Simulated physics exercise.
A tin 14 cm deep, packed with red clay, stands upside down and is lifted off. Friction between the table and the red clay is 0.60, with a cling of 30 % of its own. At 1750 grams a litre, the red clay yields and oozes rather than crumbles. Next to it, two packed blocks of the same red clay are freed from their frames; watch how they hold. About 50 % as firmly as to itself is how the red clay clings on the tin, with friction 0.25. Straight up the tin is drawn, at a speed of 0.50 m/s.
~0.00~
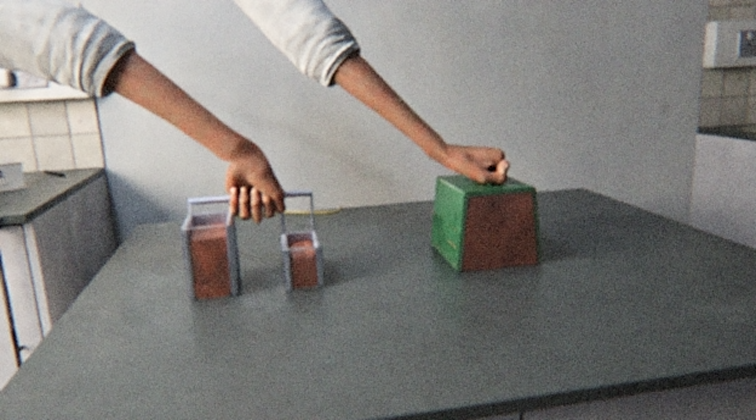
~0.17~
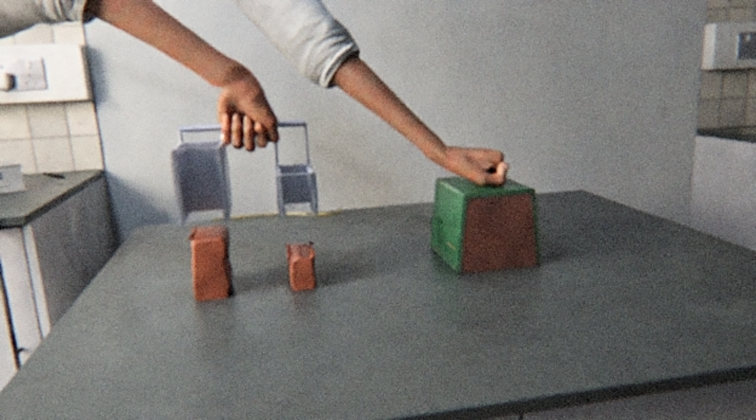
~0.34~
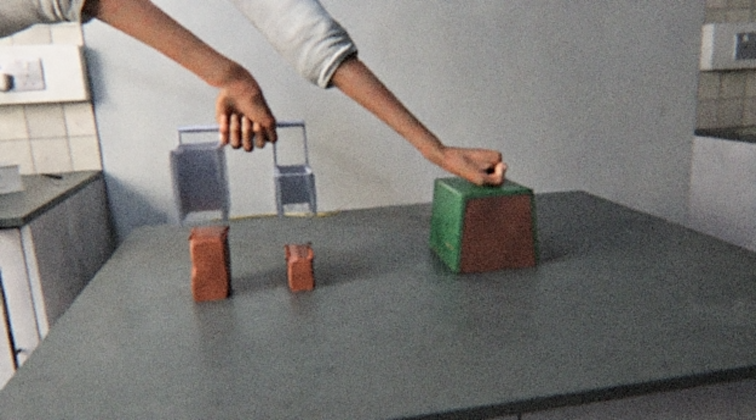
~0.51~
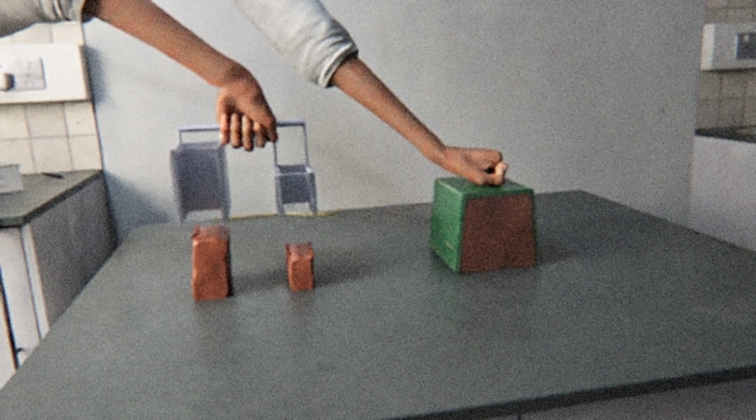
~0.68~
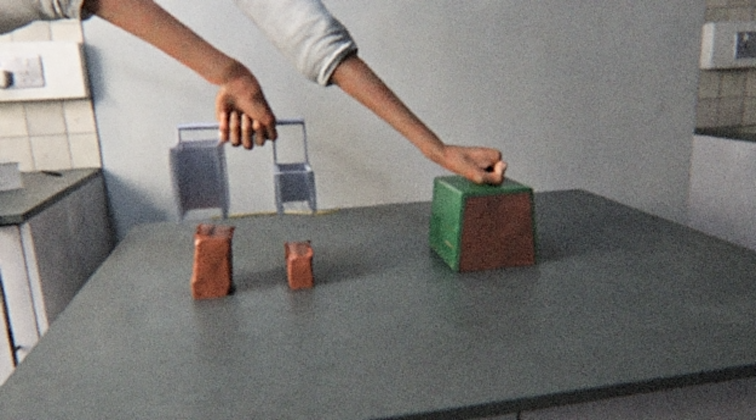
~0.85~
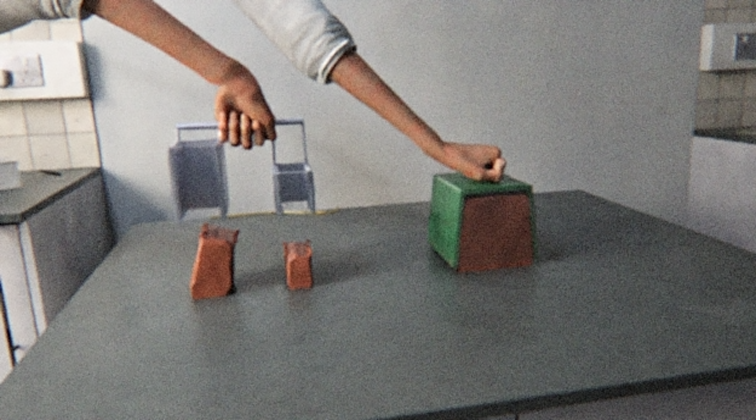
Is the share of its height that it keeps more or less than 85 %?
Outcome: Exceeding 85 percent.
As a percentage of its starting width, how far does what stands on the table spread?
Around 100 % of the starting width.
By 1.04 s, the tin is up by 9.5 cm.
By 1.27 s, the tin is up by 21 cm; what stands on the table is 96 % of the tin's depth.
By 1.49 s, the tin is up by 26 cm; what stands on the table is 96 % of the tin's depth.
By 1.72 s, the tin is up by 26 cm; what stands on the table is 95 % of the tin's depth.
By 1.82 s, at the end, the tin is up by 26 cm; what stands on the table is 95 % of the tin's depth.
